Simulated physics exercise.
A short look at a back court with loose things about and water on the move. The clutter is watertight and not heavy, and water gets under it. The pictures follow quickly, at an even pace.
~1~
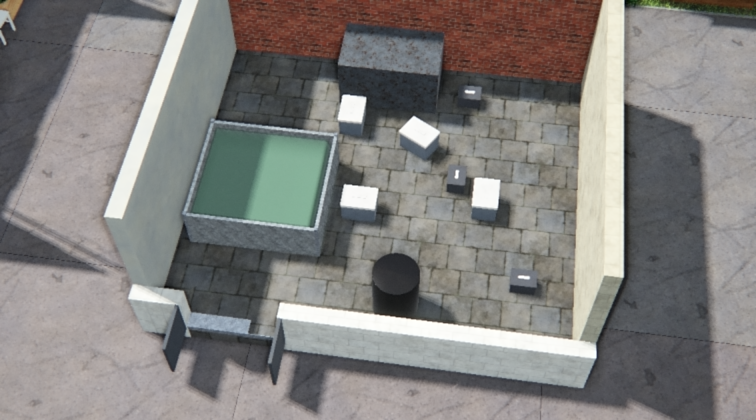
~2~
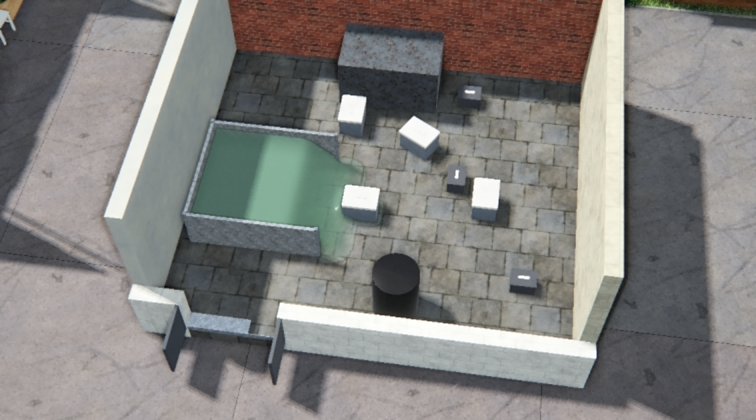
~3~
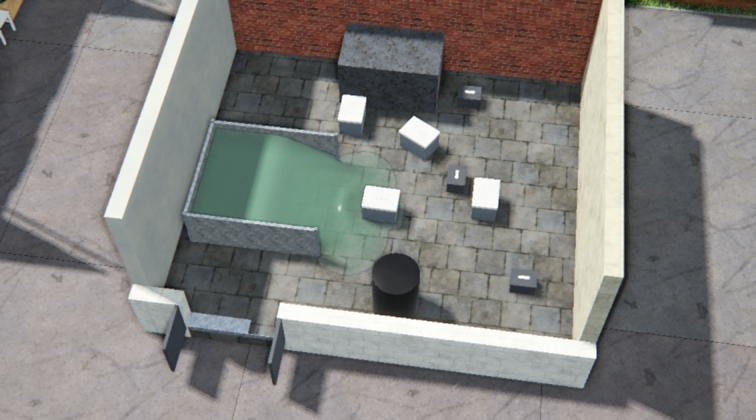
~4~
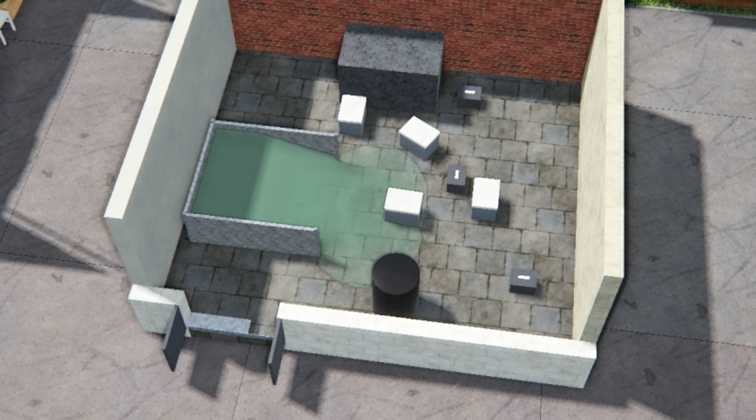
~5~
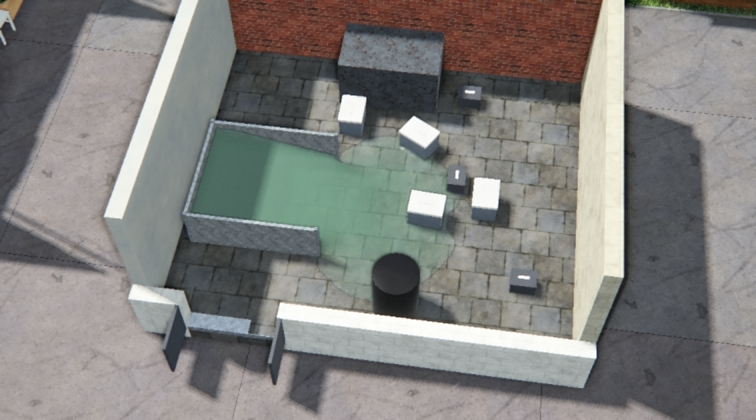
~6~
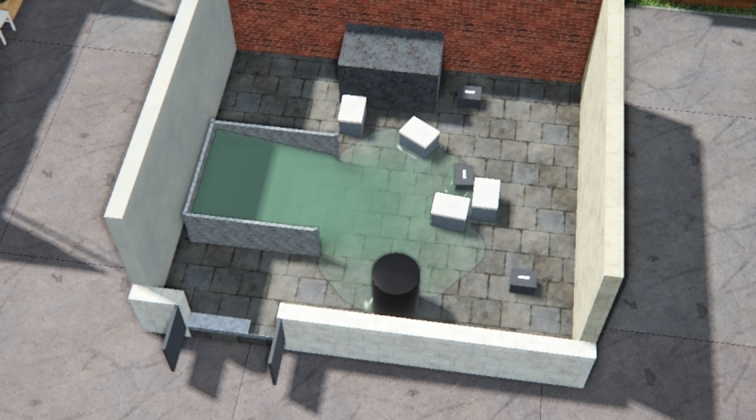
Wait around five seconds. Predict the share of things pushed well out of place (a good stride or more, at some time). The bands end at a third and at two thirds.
It is at least two thirds.
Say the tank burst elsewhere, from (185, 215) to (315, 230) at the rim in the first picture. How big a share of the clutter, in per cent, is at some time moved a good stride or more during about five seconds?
Close to 30 %.
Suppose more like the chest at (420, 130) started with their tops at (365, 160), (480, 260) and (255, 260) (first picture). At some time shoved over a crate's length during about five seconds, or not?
In turn: That far or more, shifted that much, never so far.
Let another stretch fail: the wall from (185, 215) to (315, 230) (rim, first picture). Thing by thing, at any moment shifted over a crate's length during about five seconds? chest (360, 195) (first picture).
My call: Shifted that much.
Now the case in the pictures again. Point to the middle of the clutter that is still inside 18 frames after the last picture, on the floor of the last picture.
Near (493, 167).
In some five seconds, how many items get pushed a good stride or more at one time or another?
I count 6.
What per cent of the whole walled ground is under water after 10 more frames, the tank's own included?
About 65 per cent.
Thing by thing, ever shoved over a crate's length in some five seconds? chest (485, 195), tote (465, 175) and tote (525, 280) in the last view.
One after the other: Moved that far, pushed that far, shifted that much.
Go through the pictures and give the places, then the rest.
A chest at (360, 197) rests on the ground; a tote at (457, 175) rests on the ground; 0 of 7 have shifted, in the first picture.
A chest at (361, 197), on the bottom; a tote at (457, 175) rests on the ground; 0 of 7 have shifted, in the second picture.
A chest at (381, 198), on the bottom, a stride from its start; a tote at (457, 175) rests on the ground; 1 of 7 have shifted, in the third picture.
A chest at (404, 201), on the bottom, a stride from its start; a tote at (457, 175) rests on the ground; 1 of 7 have shifted, in the fourth picture.
A chest at (427, 203), on the bottom, a stride from its start; a tote at (457, 175), on the bottom; 1 of 7 have shifted, in the fifth picture.
A chest at (451, 206) rests on the ground, a stride from its start; a tote at (465, 175), on the bottom, close to its start; 2 of 7 have shifted, in the sixth picture.
A moment on, 3 of 7 are well off their spots; 1 afloat.
Next, 5 of 7 are well off their spots; 4 afloat.
Later, 5 of 7 are well off their spots; 5 afloat.
In the end, 5 of 7 are well off their spots, and 6 have been at some point; 6 afloat.
